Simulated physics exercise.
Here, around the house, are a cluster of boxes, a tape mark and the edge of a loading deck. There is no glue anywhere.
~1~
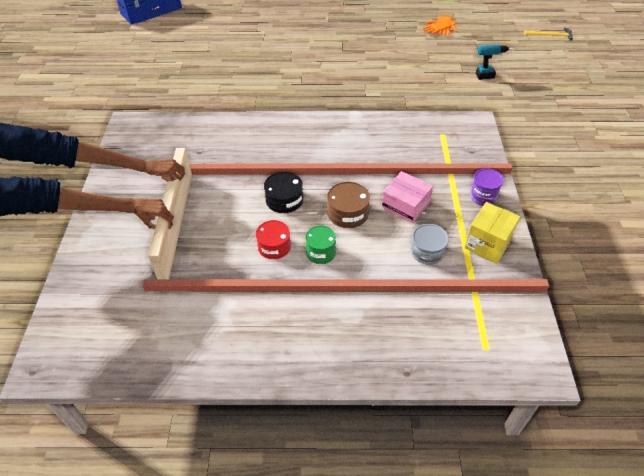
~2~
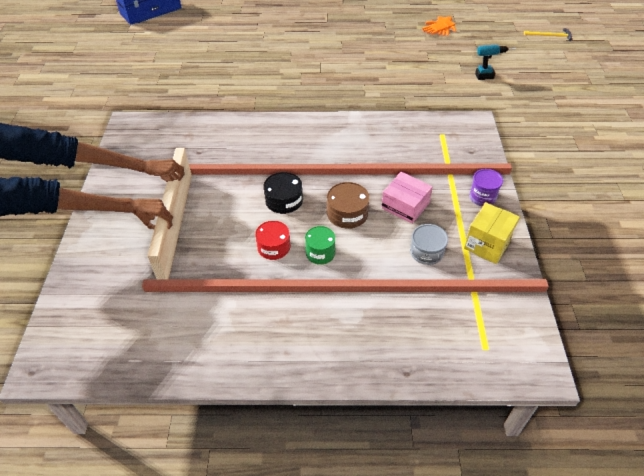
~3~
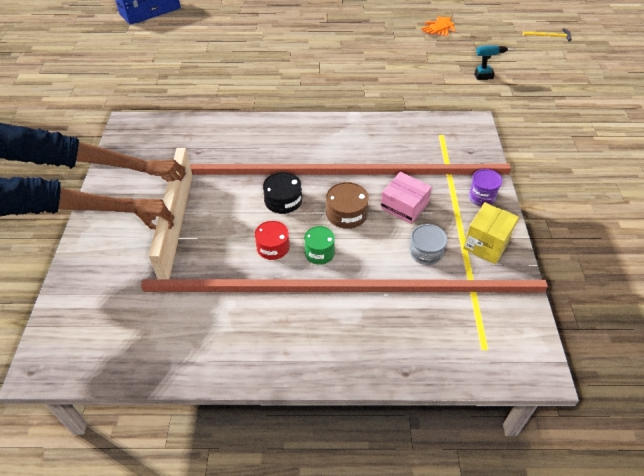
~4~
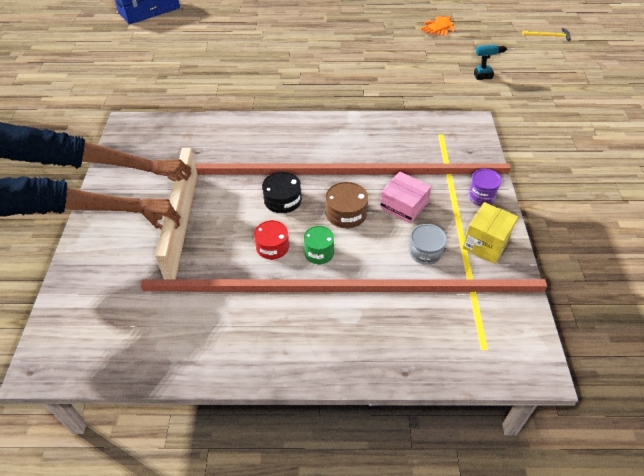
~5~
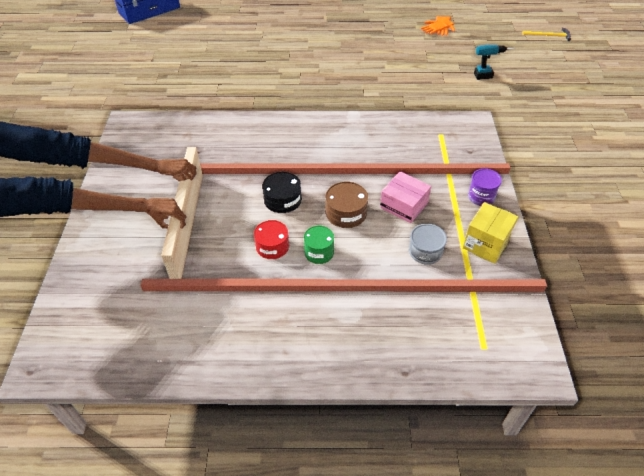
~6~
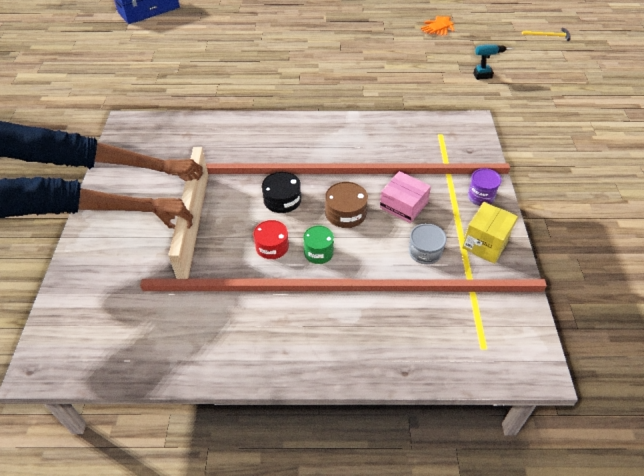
On a pale wooden table between two reddish rails, two hands hold an upright plank at the left of eight coloured objects, some near a yellow line. The hands slide the plank slightly to the right, still short of the red and black canisters, while the objects stay in place.
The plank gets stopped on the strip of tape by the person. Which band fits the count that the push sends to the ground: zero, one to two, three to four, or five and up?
Just one or two fall.
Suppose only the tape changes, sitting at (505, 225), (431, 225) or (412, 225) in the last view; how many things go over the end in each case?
5, 0, 0.
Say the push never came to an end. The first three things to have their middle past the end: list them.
Listing earliest first, you get the purple pail, the yellow parcel and the pink box.
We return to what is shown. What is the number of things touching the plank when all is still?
At rest, 3 are in contact.
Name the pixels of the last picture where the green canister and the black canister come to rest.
Final positions: Near (486, 265); near (474, 190).
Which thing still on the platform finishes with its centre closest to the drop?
Foremost is the pink box.
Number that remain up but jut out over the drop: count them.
It totals 1.
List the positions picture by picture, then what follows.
Purple pail (486, 188); yellow parcel (492, 233); grey pail (429, 245); plank (173, 211); tape (461, 225), in the first picture.
Yellow parcel (491, 233); red canister (273, 240), in the second picture.
Grey pail (428, 245); plank (173, 212), in the third picture.
Purple pail (484, 188); green canister (319, 245), in the fourth picture.
Yellow parcel (490, 233); brown canister (347, 205), in the fifth picture.
Purple pail (484, 188); yellow parcel (489, 233); grey pail (427, 244); plank (191, 211); tape (459, 225), in the sixth picture.
Early on, none off yet; purple pail at rest near (484, 188); yellow parcel at rest near (489, 233); grey pail at rest near (427, 244).
A while later, none off yet; purple pail travelled a little near (495, 187); yellow parcel travelled a little near (502, 231); grey pail travelled about its own width near (464, 249).
Finally, the number that fall off is one or two; lost, yellow parcel and purple pail.
